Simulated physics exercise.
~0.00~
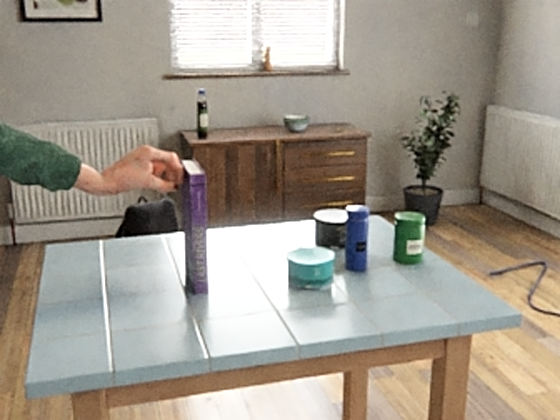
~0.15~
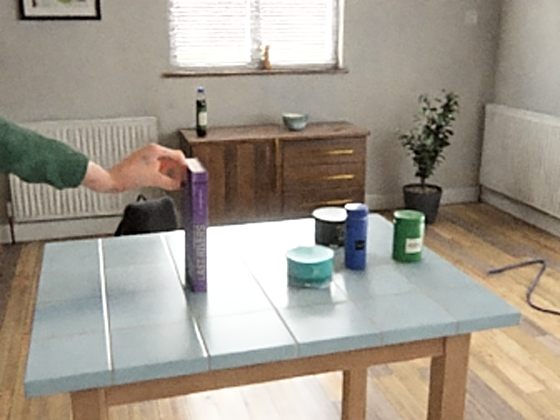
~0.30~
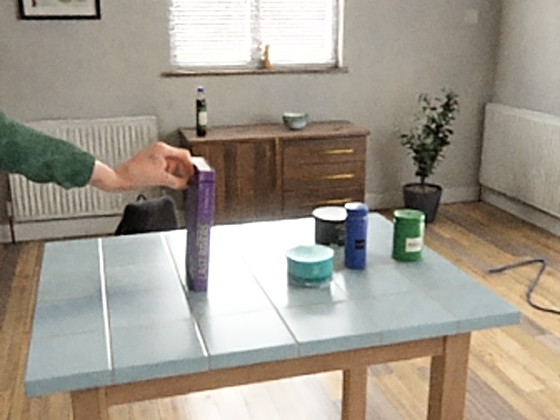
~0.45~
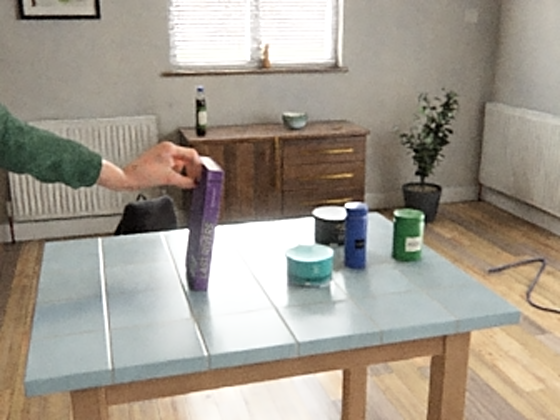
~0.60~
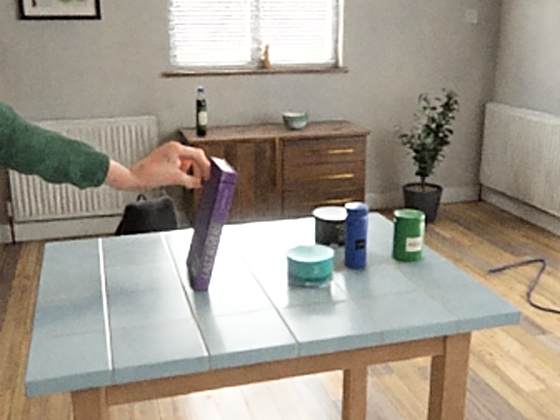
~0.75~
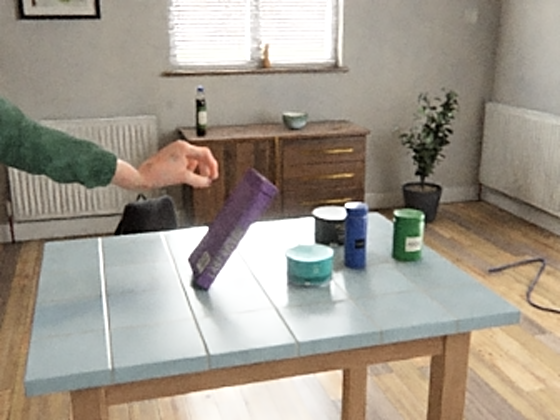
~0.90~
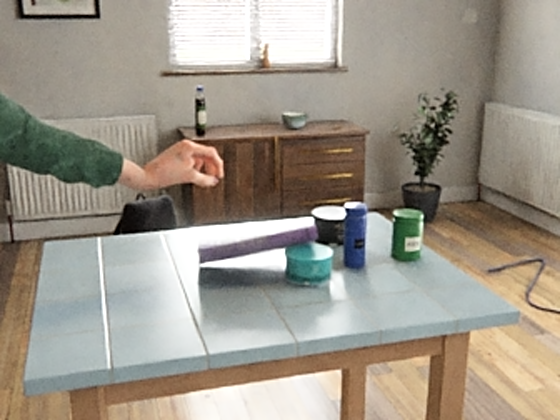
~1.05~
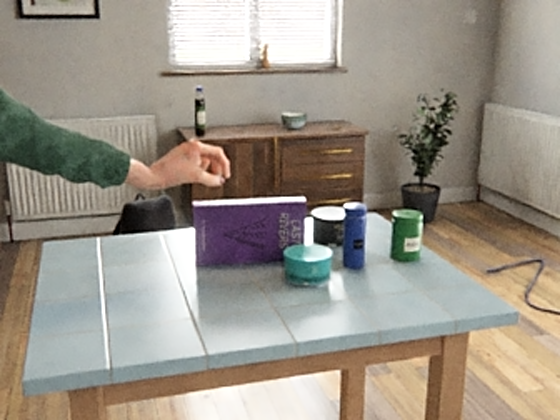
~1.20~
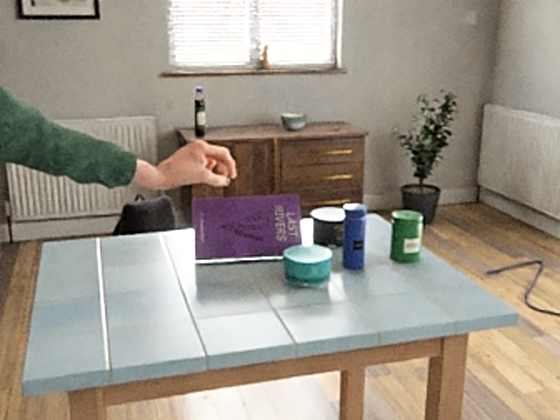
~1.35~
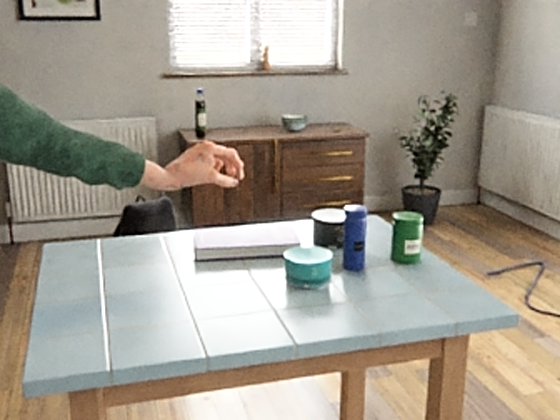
A purple book stands upright near the middle of a pale blue tiled table, seen from slightly above in a bright room with a wooden cabinet, radiators and a potted plant behind. To its right sit a turquoise tub, a black tub, a blue shaker and a green jar. A hand in a green sleeve reaches from the left and pushes the book's top rightward. The book leans, tips past the fingers and drops onto its side. Its cover then swings into view before the book falls flat behind the turquoise tub, the hand hovering above and the other items still standing.
